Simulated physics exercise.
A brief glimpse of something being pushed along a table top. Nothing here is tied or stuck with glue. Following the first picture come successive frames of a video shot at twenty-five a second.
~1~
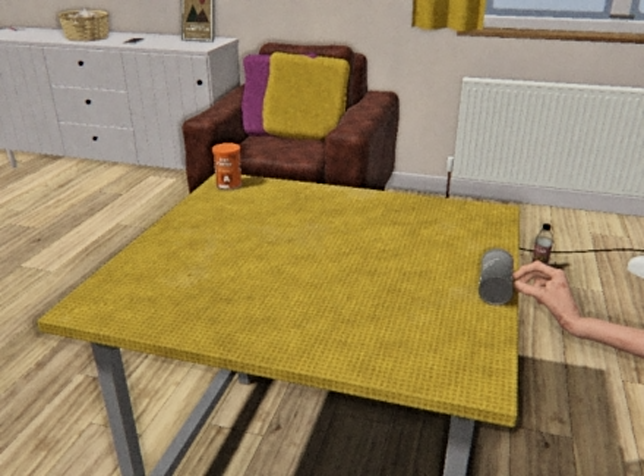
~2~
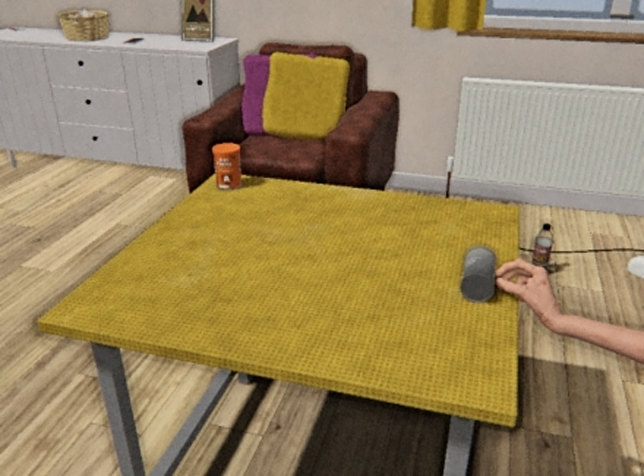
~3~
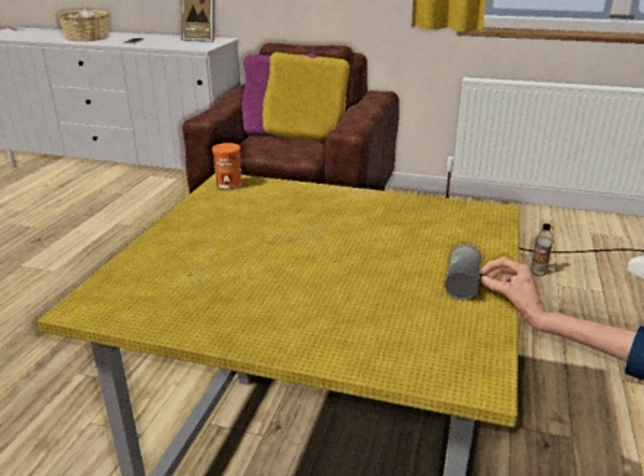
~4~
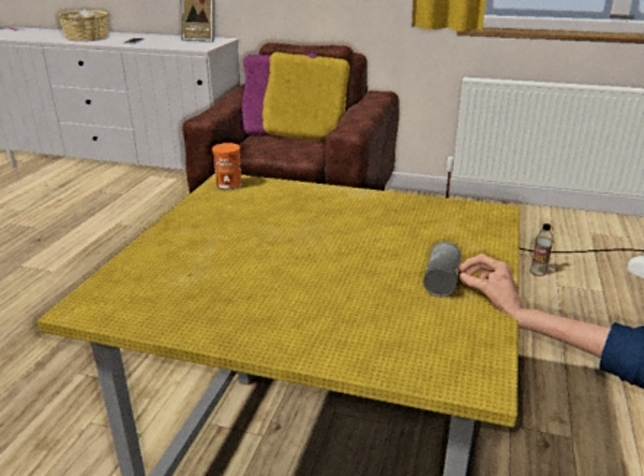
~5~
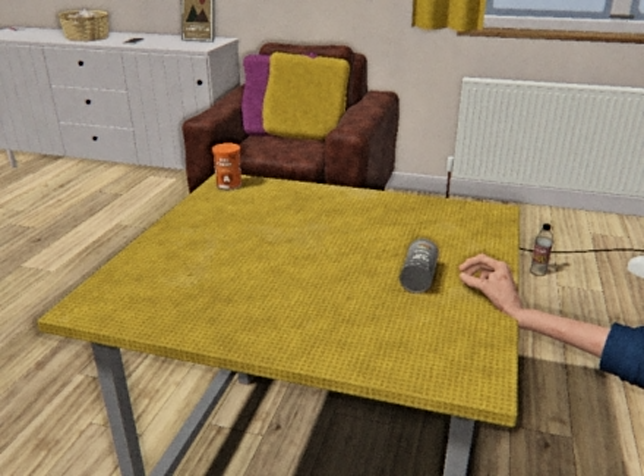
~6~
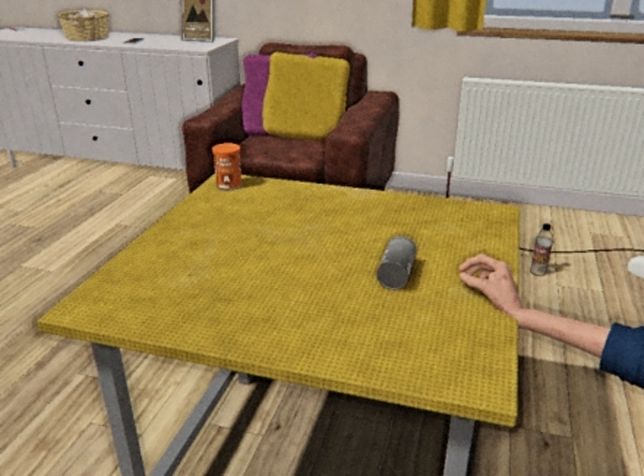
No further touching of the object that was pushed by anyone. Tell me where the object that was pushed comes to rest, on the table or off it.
It will end up off the table.
Then, 0.40 s past the last view, grey tin displaced well along near (212, 236).
Then, 0.80 s past the last view, grey tin now off the table.
Finally, off the table, grey tin.
